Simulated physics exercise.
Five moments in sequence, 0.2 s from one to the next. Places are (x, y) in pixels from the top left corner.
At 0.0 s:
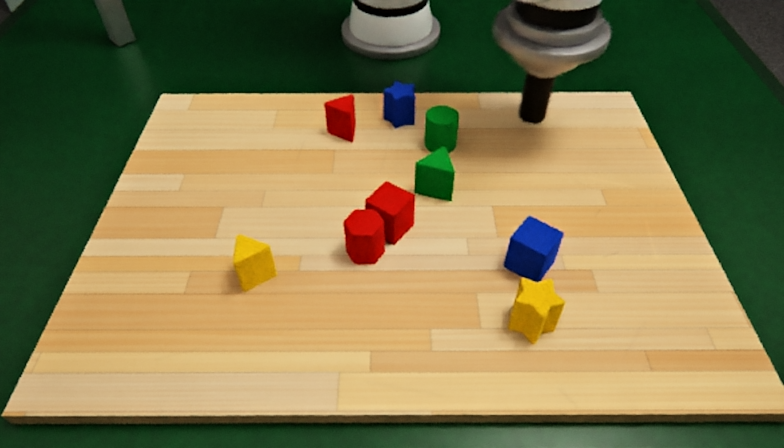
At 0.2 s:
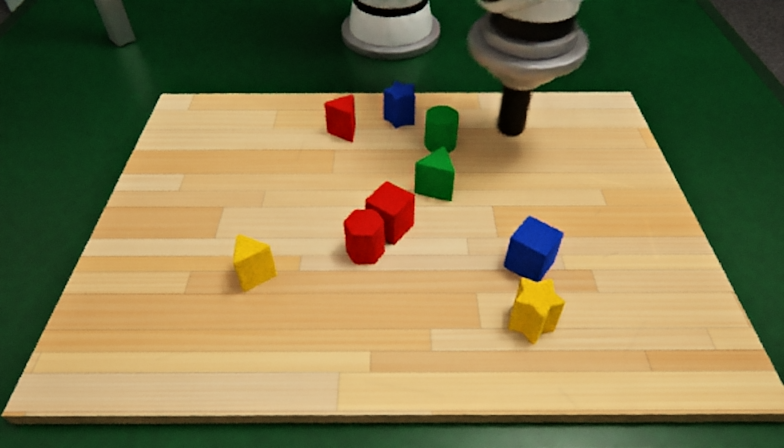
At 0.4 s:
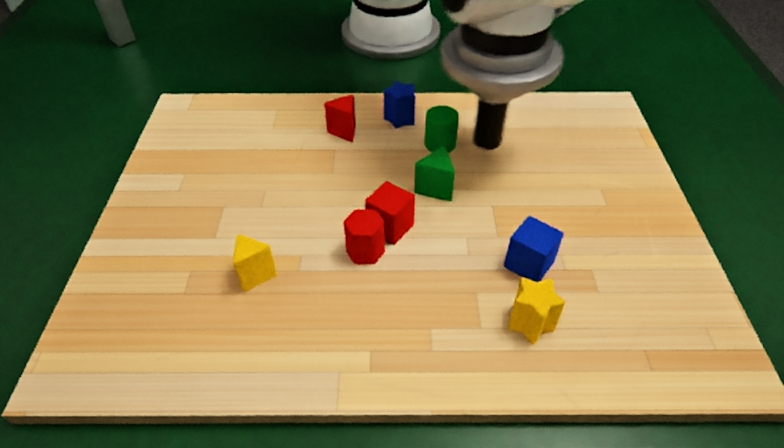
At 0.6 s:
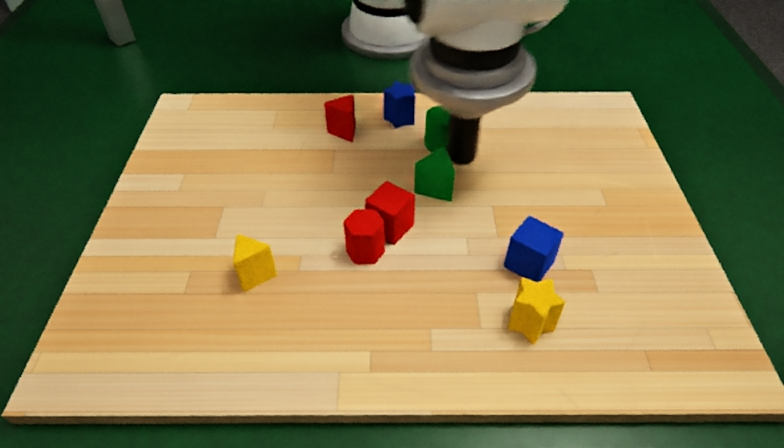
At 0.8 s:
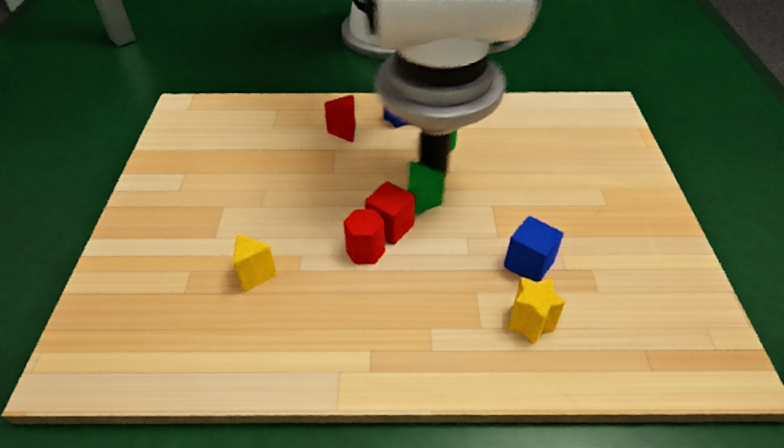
On a wooden board scattered with colored blocks, a robot arm's dark rod moved down and left from the upper right, then nudged the green triangular block slightly toward the red square one.
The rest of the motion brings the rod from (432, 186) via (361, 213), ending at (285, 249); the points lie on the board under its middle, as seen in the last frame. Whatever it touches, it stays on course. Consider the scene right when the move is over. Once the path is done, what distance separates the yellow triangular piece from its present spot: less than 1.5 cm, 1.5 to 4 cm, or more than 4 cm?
Once the path ends, it will sit under 1.5 cm from where it is now.
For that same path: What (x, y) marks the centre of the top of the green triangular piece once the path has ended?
The middle of its upper face should be somewhere near (403, 192).
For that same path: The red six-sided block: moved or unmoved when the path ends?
My prediction: It moves.
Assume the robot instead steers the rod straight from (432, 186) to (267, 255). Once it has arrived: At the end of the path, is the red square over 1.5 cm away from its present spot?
Yes
The first path, step by step. One third of the way, rod (385, 191); red six-sided block (355, 229); red square (382, 208); green triangular piece (404, 191), turned 50° anticlockwise.
Two thirds of the way, rod (334, 211); red six-sided block (353, 230); red square (381, 209); green triangular piece (403, 192), turned 55° anticlockwise.
At the end, rod (282, 235); yellow triangular piece still; red six-sided block (353, 230); red square (381, 209); green triangular piece (403, 192), turned 55° anticlockwise.
